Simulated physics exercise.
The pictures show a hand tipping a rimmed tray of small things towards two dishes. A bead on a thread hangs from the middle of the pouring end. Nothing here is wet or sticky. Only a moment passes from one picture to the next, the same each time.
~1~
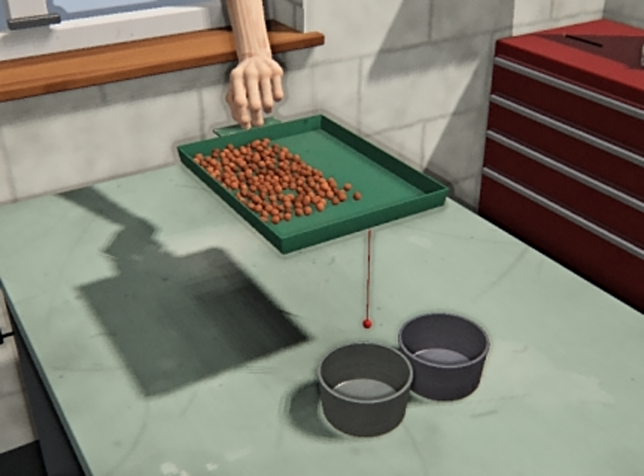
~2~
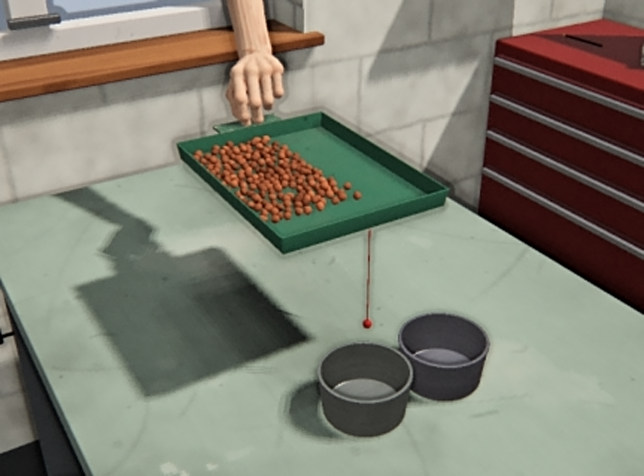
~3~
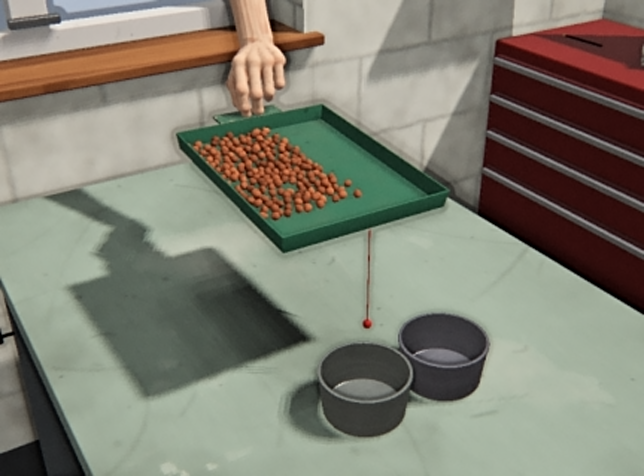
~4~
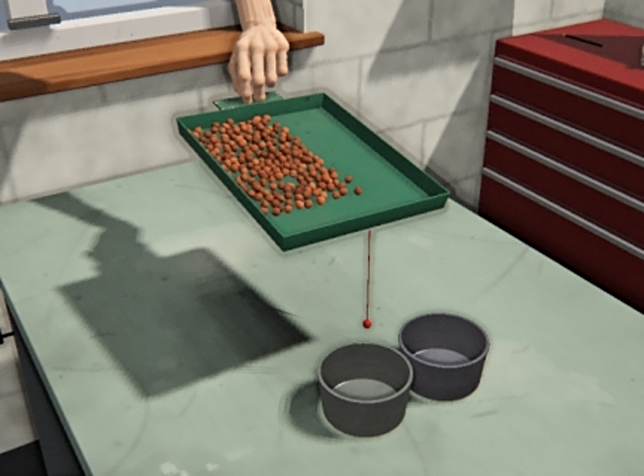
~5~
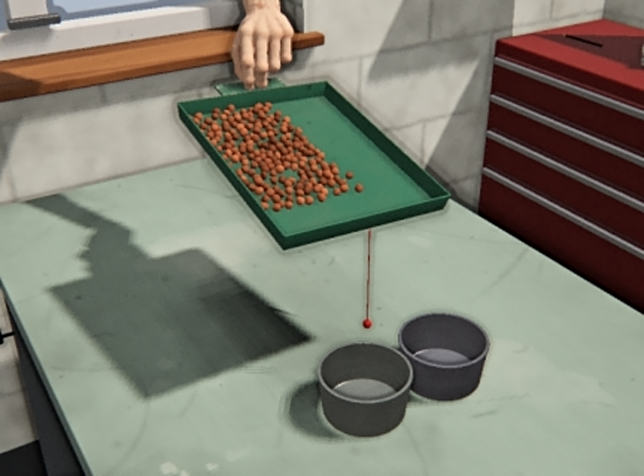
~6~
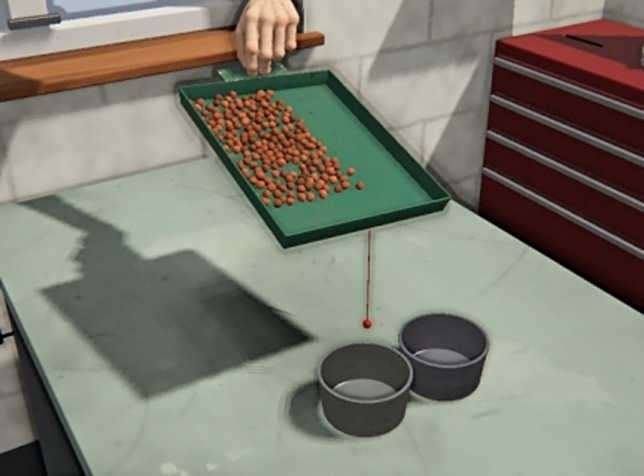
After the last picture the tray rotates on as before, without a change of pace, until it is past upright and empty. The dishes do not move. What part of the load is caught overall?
The two hold over half of the load.
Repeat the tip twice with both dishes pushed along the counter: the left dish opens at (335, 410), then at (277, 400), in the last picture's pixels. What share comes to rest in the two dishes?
In turn 50 and 20 in a hundred.
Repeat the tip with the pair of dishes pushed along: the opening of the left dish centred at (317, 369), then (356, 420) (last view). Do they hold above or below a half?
First below a half, then the smaller part.
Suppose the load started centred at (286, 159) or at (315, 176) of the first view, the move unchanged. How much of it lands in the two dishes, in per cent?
About 80 and 80 per cent.
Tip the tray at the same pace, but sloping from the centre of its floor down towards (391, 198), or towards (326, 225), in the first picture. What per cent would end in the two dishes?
About 40 and 50 per cent.
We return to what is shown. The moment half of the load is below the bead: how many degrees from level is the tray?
Near 115 degrees.
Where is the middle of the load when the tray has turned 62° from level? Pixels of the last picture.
At about (376, 200).
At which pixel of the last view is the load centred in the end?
Around (436, 382).
Just after the last frame, tray tipped steeply; almost all on the tray; about a tenth in the air.
A moment on, tray tipped past a quarter turn; the larger part on the tray; just a few in the left dish; about a tenth in the right dish; about a tenth outside both; just a few in the air.
Further on, tray tipped past a quarter turn; roughly a quarter in the left dish; roughly half in the right dish; roughly a third outside both.
When it is over, tray tipped past a quarter turn; roughly a quarter in the left dish; roughly half in the right dish; roughly a third outside both.
